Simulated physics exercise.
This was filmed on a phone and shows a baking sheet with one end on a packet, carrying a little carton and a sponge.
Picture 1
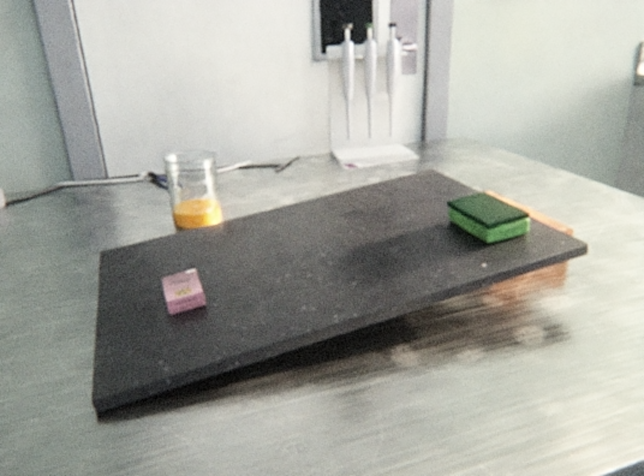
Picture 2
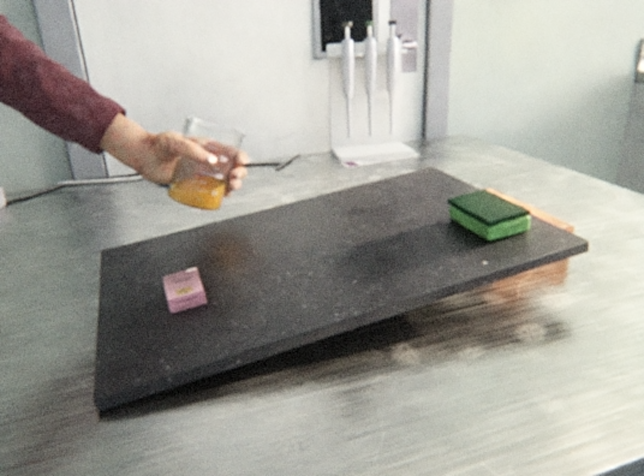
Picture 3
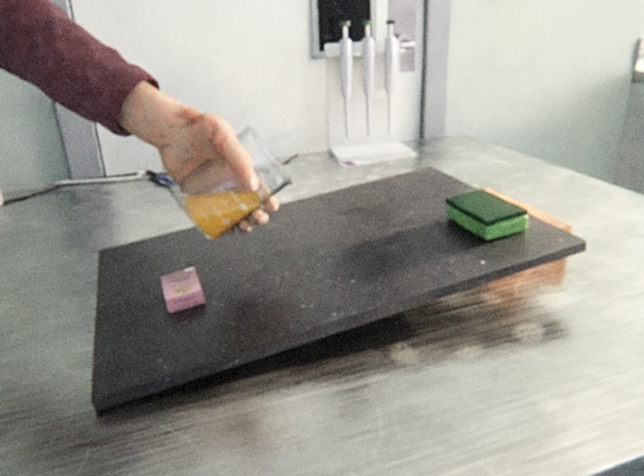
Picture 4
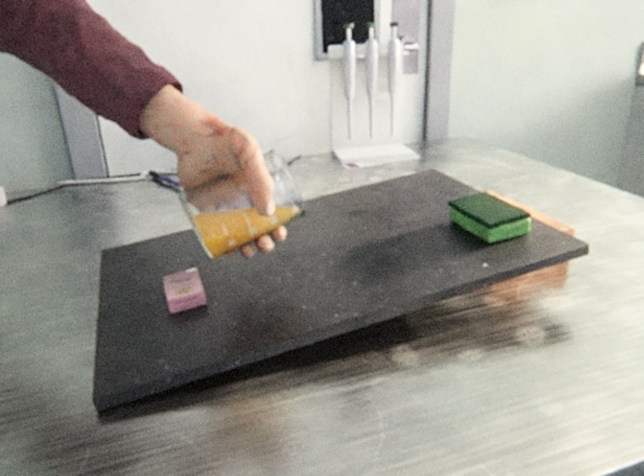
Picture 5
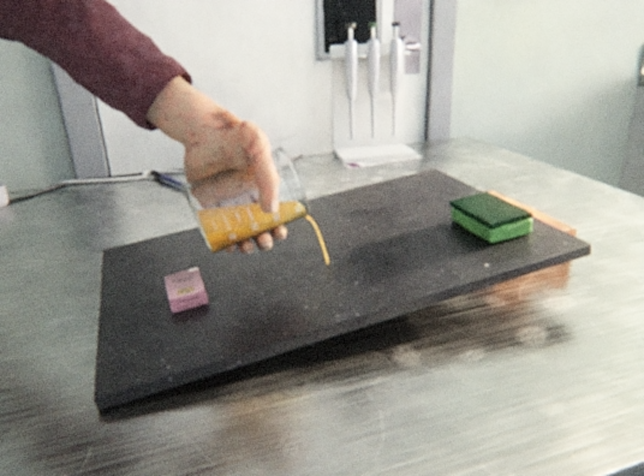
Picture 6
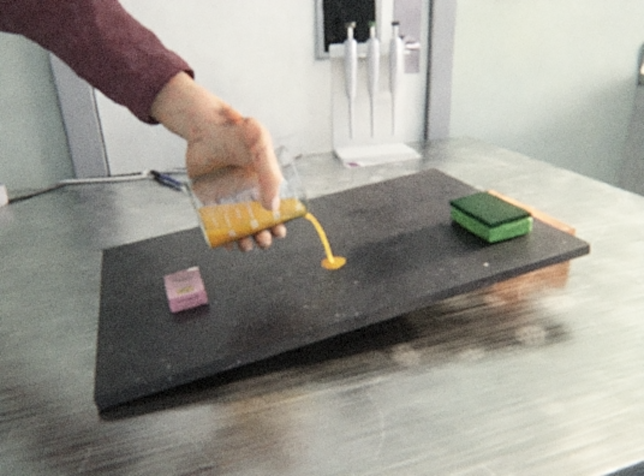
A hand lifts a beaker of orange liquid and pours some onto a tilted dark board.
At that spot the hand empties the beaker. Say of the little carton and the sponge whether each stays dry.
The little carton ends up in the puddle; the sponge remains untouched.
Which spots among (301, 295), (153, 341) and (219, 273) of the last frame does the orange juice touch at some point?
Spot by spot: Touched, then touched, then touched.
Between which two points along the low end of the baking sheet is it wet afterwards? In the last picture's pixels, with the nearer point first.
It's wet between (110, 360) at the near end and (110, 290) at the far end.
Shortly, it runs down to the left; the little carton is still dry; the sponge is still dry.
Then, it runs down to the left; the little carton is wet along its edge; the sponge is still dry.
At the finish, it runs down to the left and off the end; the little carton is wet along its edge; the sponge is still dry.
